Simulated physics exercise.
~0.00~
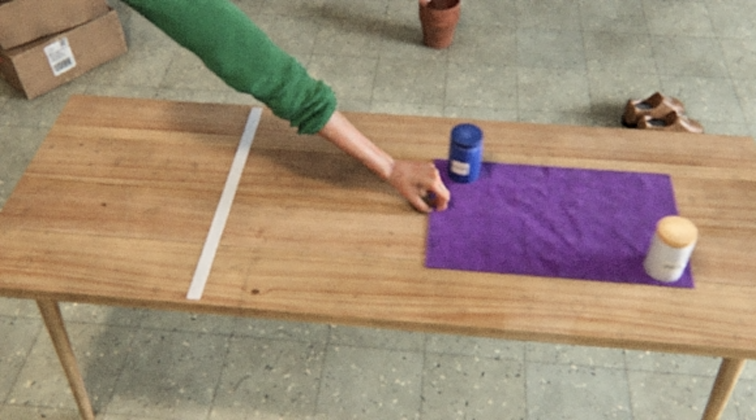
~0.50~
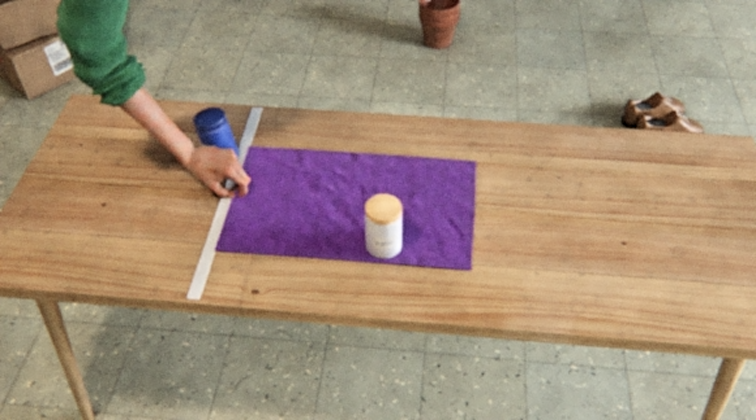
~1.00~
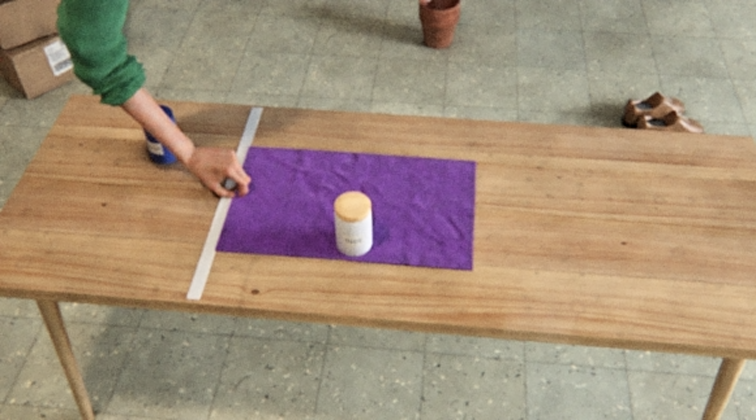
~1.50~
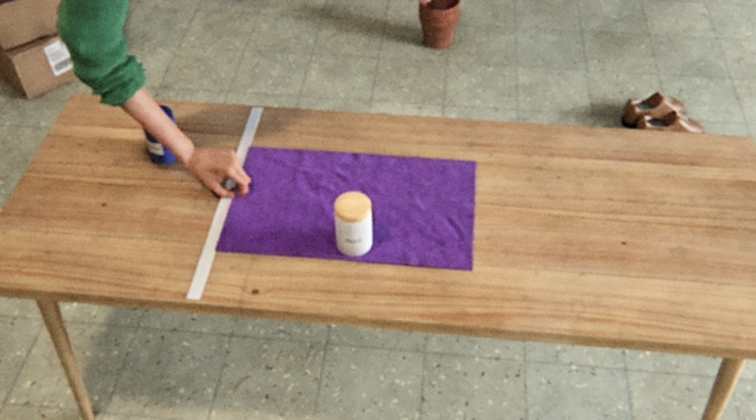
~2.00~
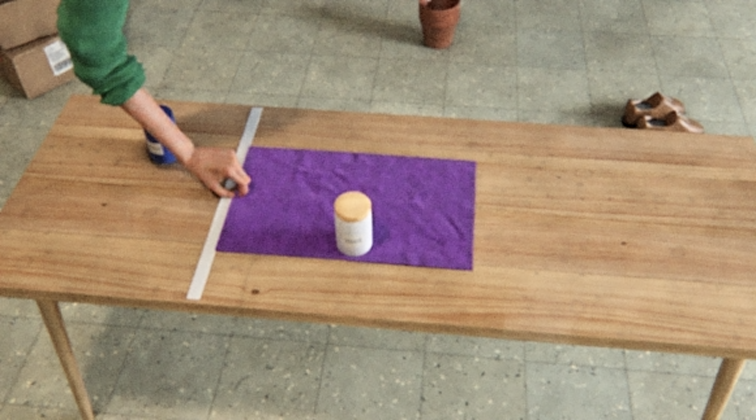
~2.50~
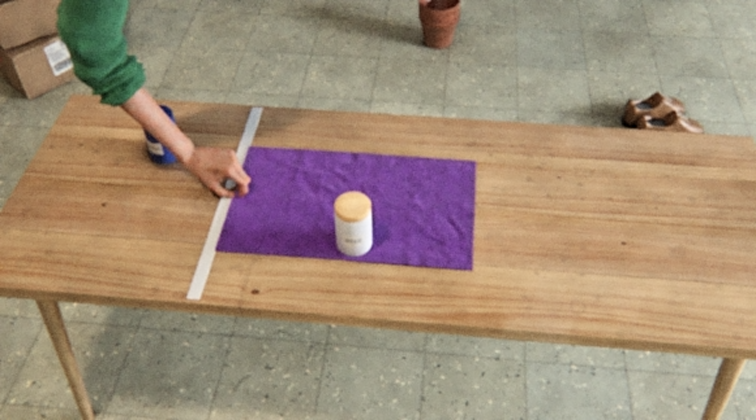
On a wooden table, a hand pulled a purple runner carrying a blue jar and a white jar leftward to a strip of tape, where the blue jar tilted and slid off past it, settling upright, while the white jar stayed on the cloth.
